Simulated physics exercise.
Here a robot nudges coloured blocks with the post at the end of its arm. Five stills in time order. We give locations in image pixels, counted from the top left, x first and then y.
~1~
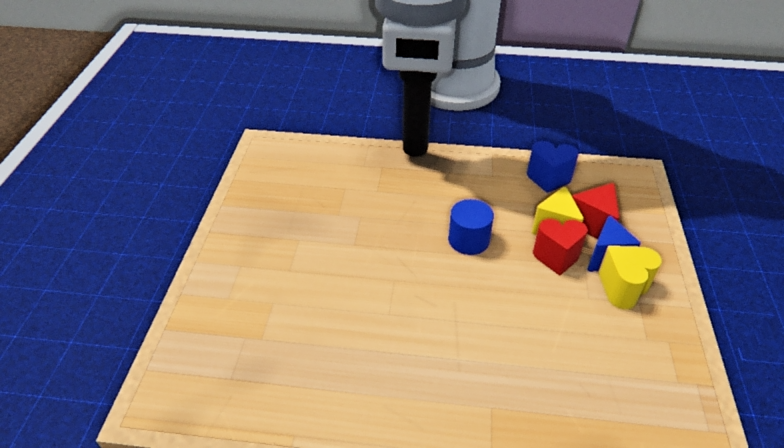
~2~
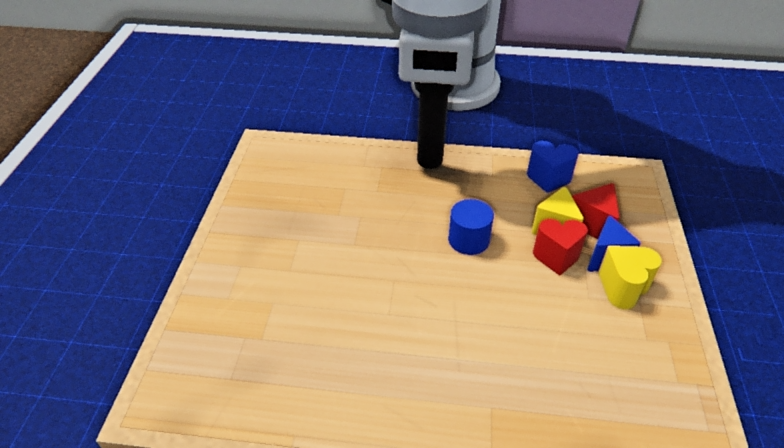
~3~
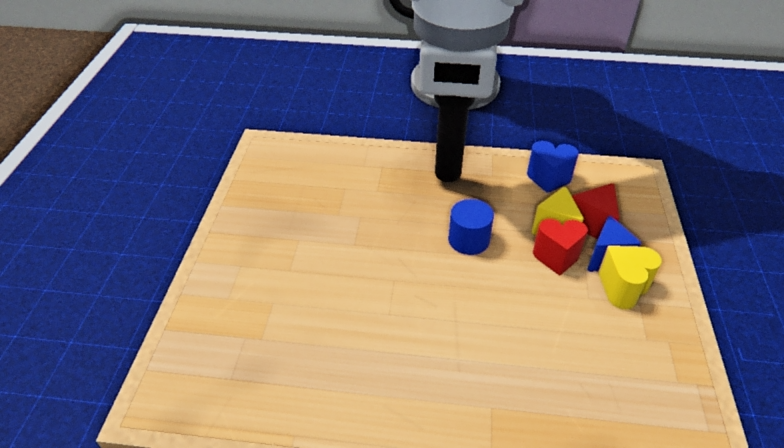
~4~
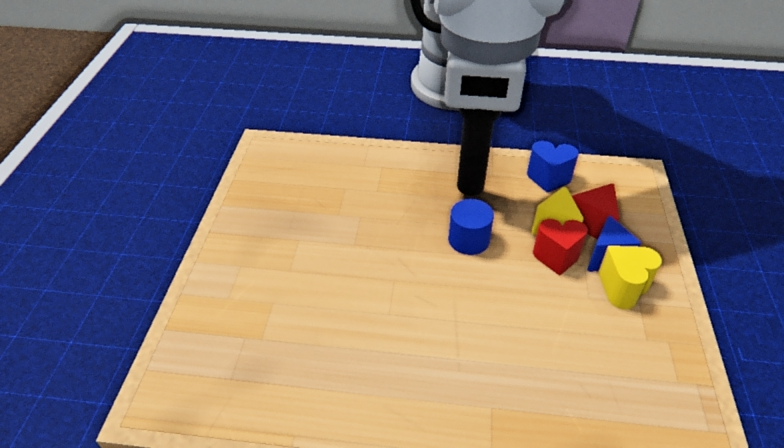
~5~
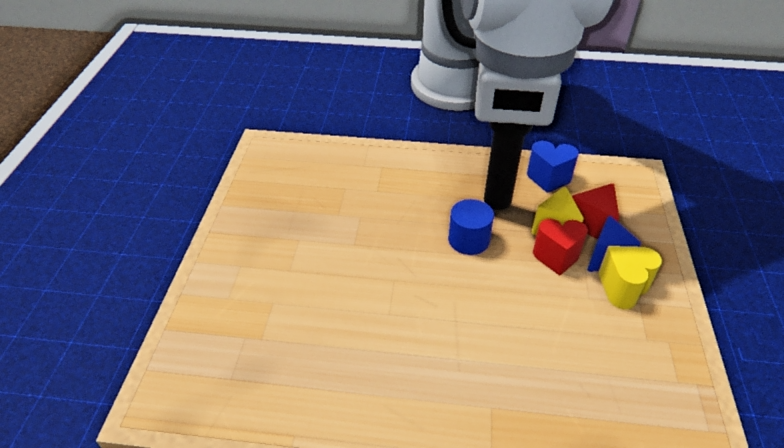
On a wooden board laid over a blue gridded surface, a robot arm holds its black post near the back edge, with a blue cylinder and a cluster of red, yellow and blue blocks nearby. The post moves forward and right, passing behind the cylinder to the gap beside the cluster, while the blocks stay still.
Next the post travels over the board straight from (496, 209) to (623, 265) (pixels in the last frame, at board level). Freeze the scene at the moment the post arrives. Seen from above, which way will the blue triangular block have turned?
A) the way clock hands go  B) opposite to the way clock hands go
My pick is A.
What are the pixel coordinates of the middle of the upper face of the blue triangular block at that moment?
The middle of its upper face should be somewhere near (672, 244).
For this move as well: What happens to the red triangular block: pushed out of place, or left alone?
It is no longer where it was.
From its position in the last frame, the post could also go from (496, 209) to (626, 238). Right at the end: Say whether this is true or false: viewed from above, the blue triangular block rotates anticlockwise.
The statement is incorrect.
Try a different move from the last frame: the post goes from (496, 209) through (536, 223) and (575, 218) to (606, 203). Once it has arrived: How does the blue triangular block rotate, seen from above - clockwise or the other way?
Seen from above, clockwise.
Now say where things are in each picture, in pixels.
Post tip (415, 150); block tops, yellow triangular block (562, 203); red heart block (564, 231); red triangular block (602, 198); blue triangular block (616, 234); yellow heart block (635, 261), in the first picture.
Post (430, 162); blocks unchanged, in the second picture.
Post (448, 175); blocks unchanged, in the third picture.
Post (470, 188); blocks unchanged, in the fourth picture.
Post (497, 202); yellow triangular block (562, 203); red heart block (564, 231); red triangular block (602, 198); blue triangular block (616, 234); yellow heart block (635, 261), in the fifth picture.
What follows on the original path. One third of the way, post (538, 220); yellow triangular block (573, 207), turned 30° anticlockwise.
Two thirds of the way, post (581, 238); yellow triangular block (618, 218), turned 55° anticlockwise; red heart block (570, 236), turned 30° clockwise; red triangular block (611, 196), turned 15° anticlockwise; blue triangular block (640, 236), turned 30° clockwise.
At the end, post (626, 258); yellow triangular block (650, 221), turned 75° anticlockwise; red heart block (571, 237), turned 30° clockwise; red triangular block (612, 195), turned 20° anticlockwise; blue triangular block (672, 244), turned 20° clockwise; yellow heart block (638, 265).
